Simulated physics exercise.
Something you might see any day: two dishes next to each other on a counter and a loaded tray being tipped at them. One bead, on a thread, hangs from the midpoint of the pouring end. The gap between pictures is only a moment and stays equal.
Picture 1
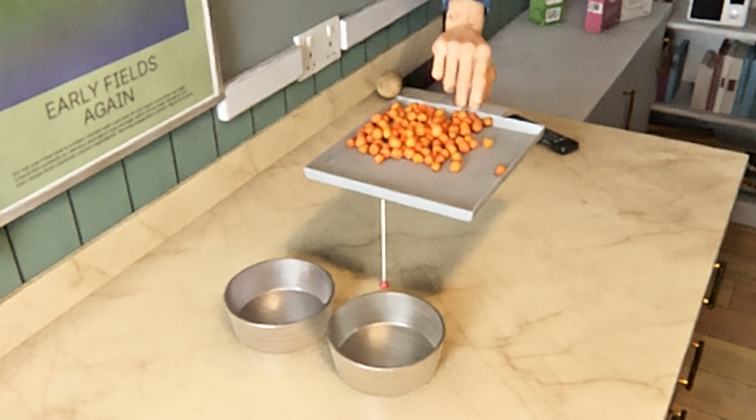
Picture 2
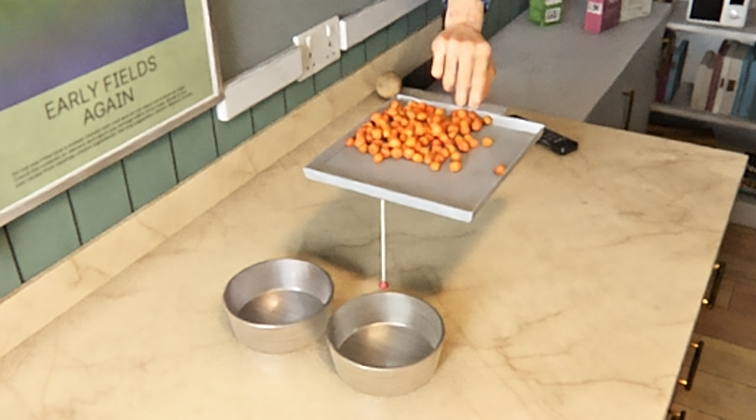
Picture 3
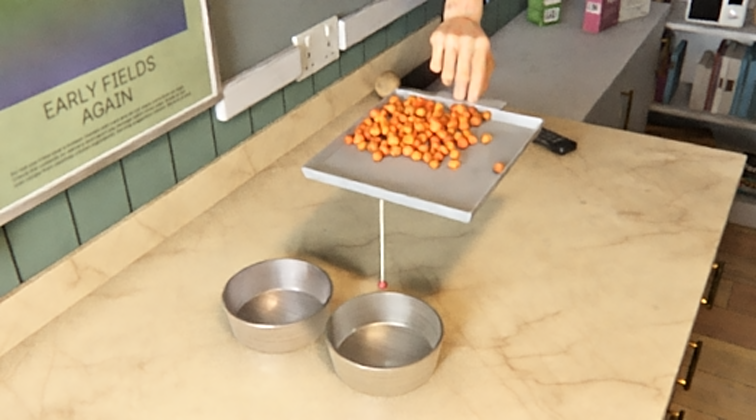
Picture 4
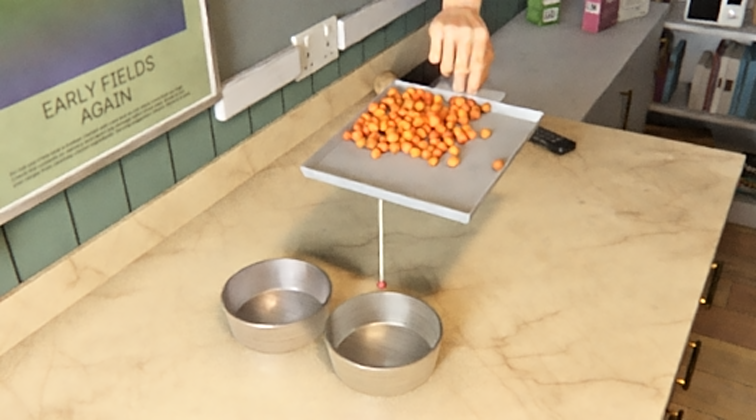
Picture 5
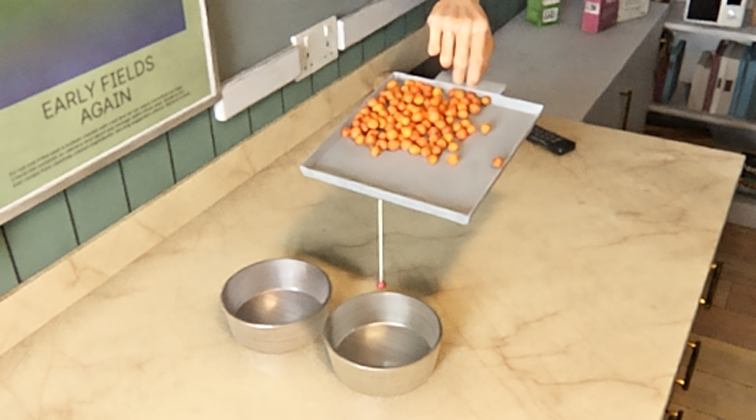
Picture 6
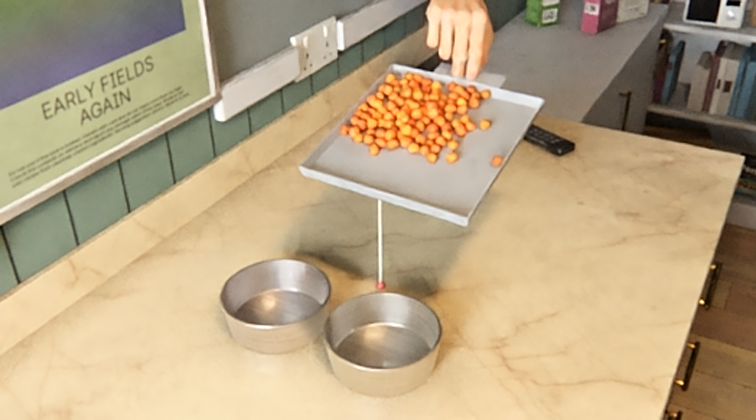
A hand gradually raised the back of a grey tray of coated peanuts, tilting it slightly toward two metal dishes on the counter, while a red bead hung almost still from its front edge.
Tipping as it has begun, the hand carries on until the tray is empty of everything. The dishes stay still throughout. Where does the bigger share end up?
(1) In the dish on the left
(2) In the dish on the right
In the dish on the right (2).
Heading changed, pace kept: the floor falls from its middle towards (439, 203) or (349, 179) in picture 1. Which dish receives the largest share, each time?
Case one: The dish at right. Case two: The dish at left.
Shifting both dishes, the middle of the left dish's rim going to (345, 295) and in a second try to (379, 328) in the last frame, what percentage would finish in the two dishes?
80 and 70 in a hundred, in turn.
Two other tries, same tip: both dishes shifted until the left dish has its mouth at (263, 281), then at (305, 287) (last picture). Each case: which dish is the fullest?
First place: The rightmost dish. Second place: The rightmost dish.
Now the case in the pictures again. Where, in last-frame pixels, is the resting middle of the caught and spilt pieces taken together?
Near (391, 363), more or less.
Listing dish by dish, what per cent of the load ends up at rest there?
For the left dish some 10 %, for the right dish some 60 %.
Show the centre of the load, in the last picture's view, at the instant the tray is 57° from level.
Near the pixel (399, 168).
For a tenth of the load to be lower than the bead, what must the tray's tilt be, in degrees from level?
Roughly 80 degrees from level.
Soon, tray tipped steeply; nearly all on the tray; a small part in the right dish; a stray few outside both.
A while on, tray tipped right over; about a quarter on the tray; about a quarter in the right dish; a stray few in the left dish; about a quarter outside both; about a quarter in the air.
Towards the end, tray tipped past a quarter turn; about two thirds in the right dish; a small part in the left dish; about a third outside both.
Finally, tray tipped past a quarter turn; about two thirds in the right dish; a small part in the left dish; about a third outside both.
